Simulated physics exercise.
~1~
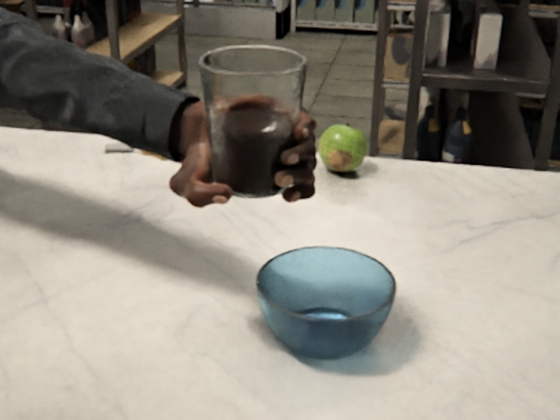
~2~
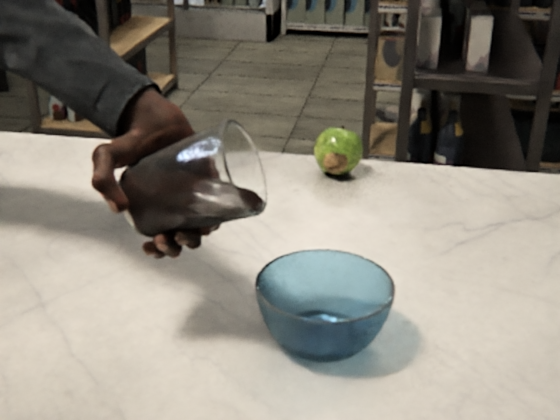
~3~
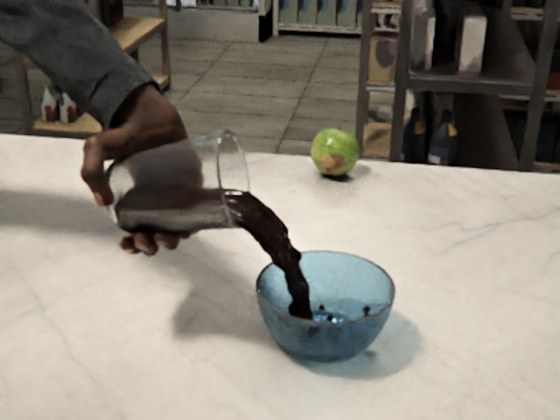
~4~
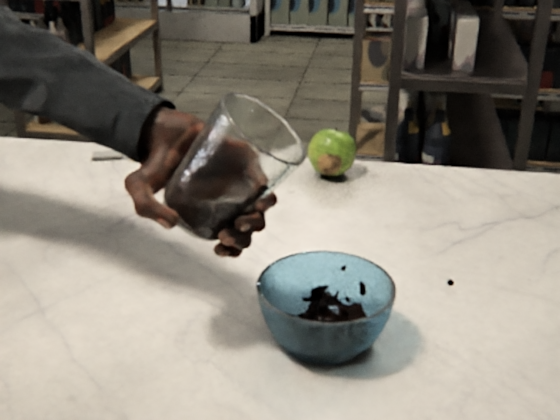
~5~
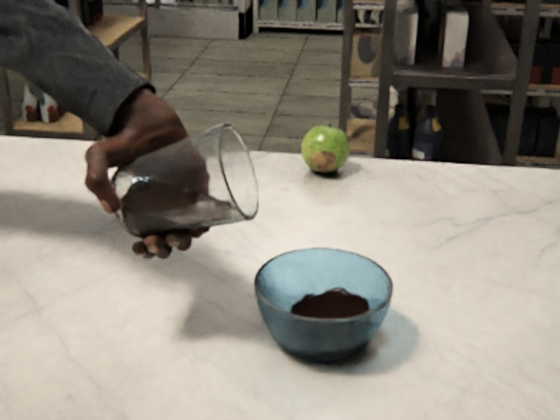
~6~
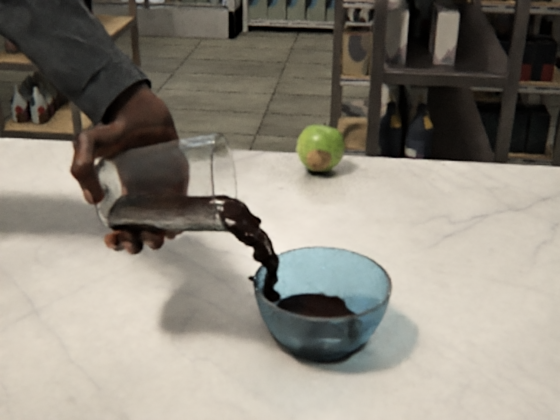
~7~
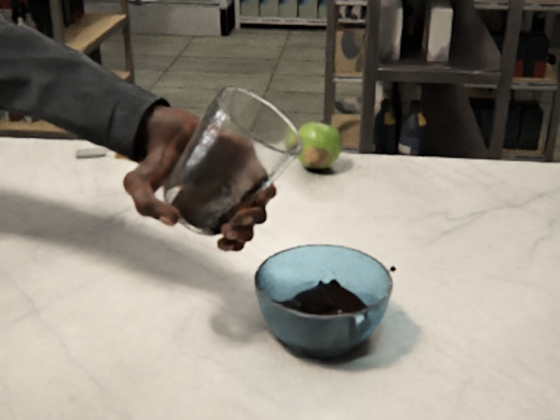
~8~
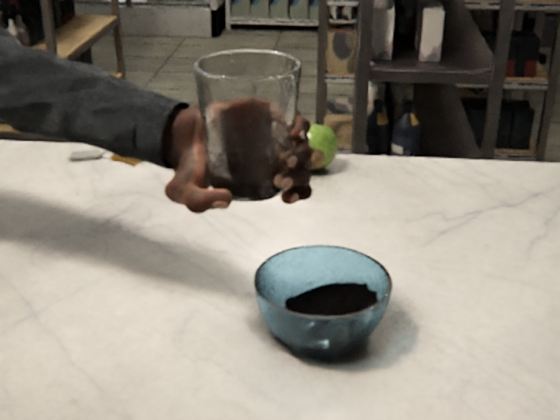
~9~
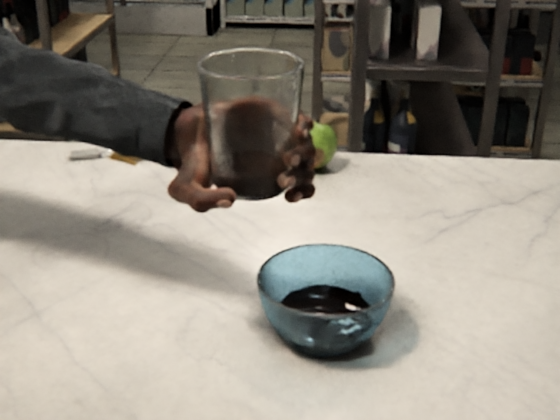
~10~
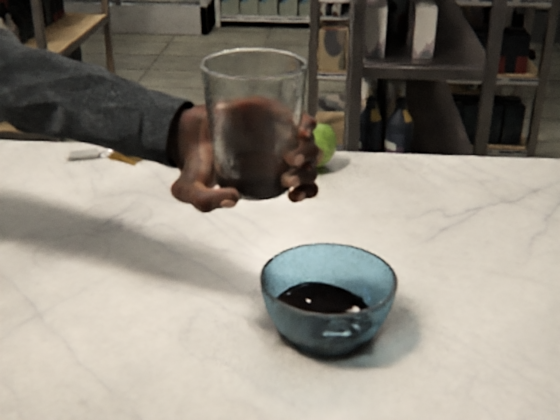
On a pale worktop, a hand pours dark coffee from a glass into a blue bowl twice.
